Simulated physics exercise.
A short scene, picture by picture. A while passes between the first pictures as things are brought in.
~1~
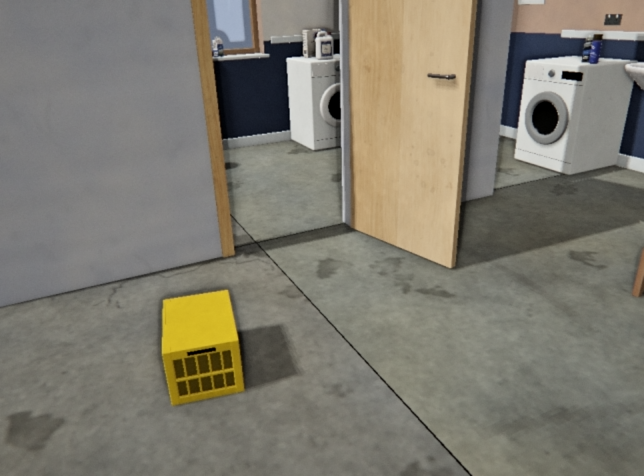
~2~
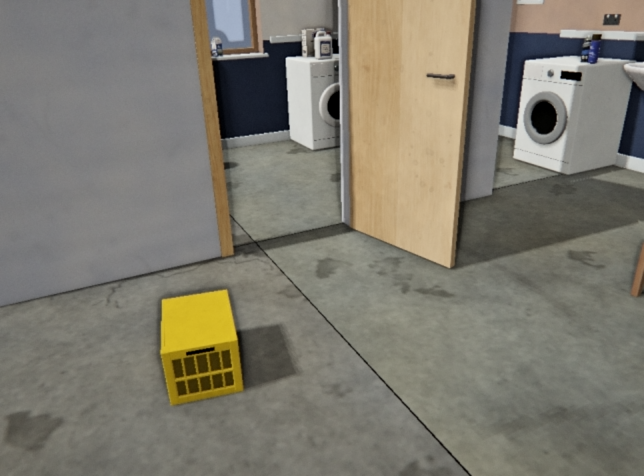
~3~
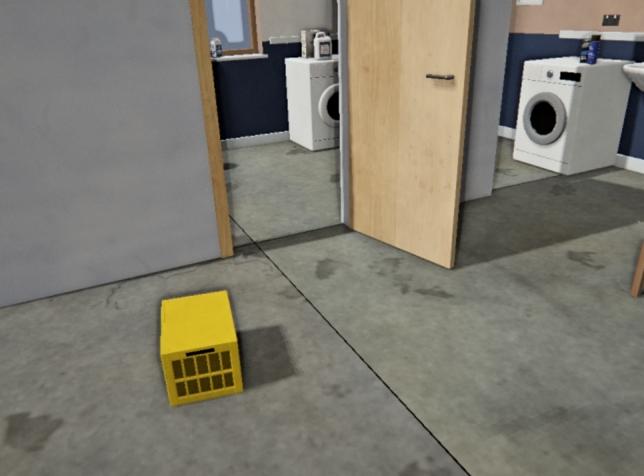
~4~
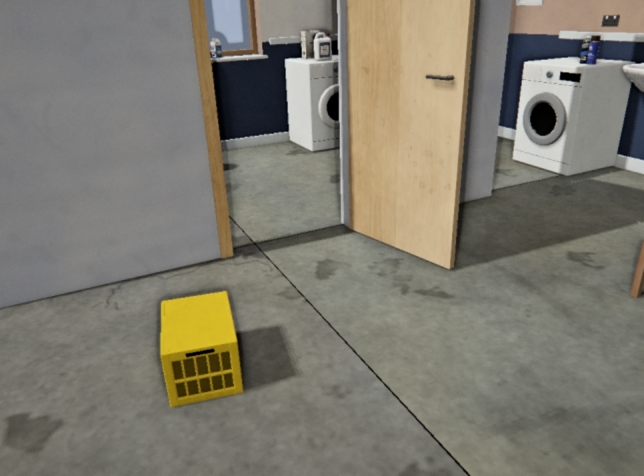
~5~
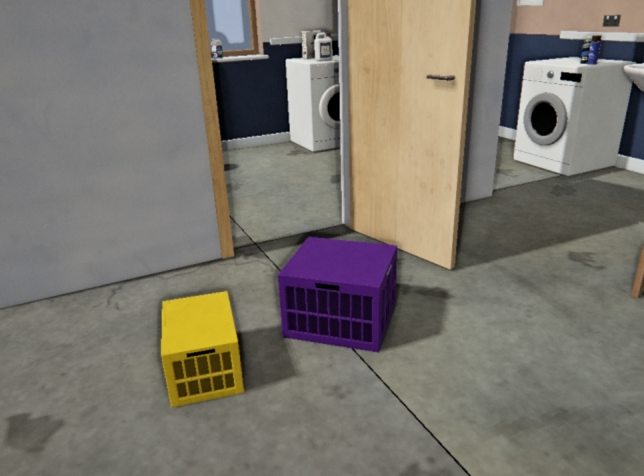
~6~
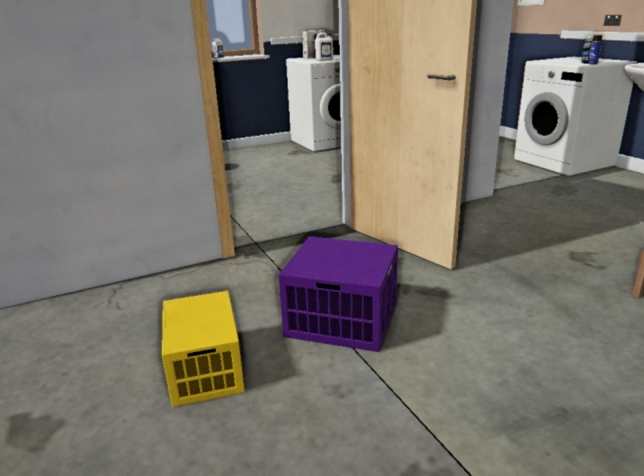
The clip opens on a wide-open wooden door and a yellow crate on the grey floor, with white washing machines beyond, and nothing moves. Then a larger purple box appears to the right of the crate, in front of the door, with nobody seen placing it, and everything stays still.
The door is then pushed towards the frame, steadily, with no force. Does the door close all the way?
Yes.
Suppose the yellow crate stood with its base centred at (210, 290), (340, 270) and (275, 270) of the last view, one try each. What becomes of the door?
The first time it closes all the way, the second time it gets stopped, the third time it gets stopped.
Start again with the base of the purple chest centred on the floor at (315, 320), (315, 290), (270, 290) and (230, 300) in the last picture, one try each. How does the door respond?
1: Swings home; 2: Stays ajar; 3: Stays ajar; 4: Swings home.
Then, 0.90 s later than the last frame, open by 69°.
Then, 1.40 s later than the last frame, open by 33°.
When it is over, open by 0°; both as before. End places, in pixels of the last picture, purple chest near (342, 290).
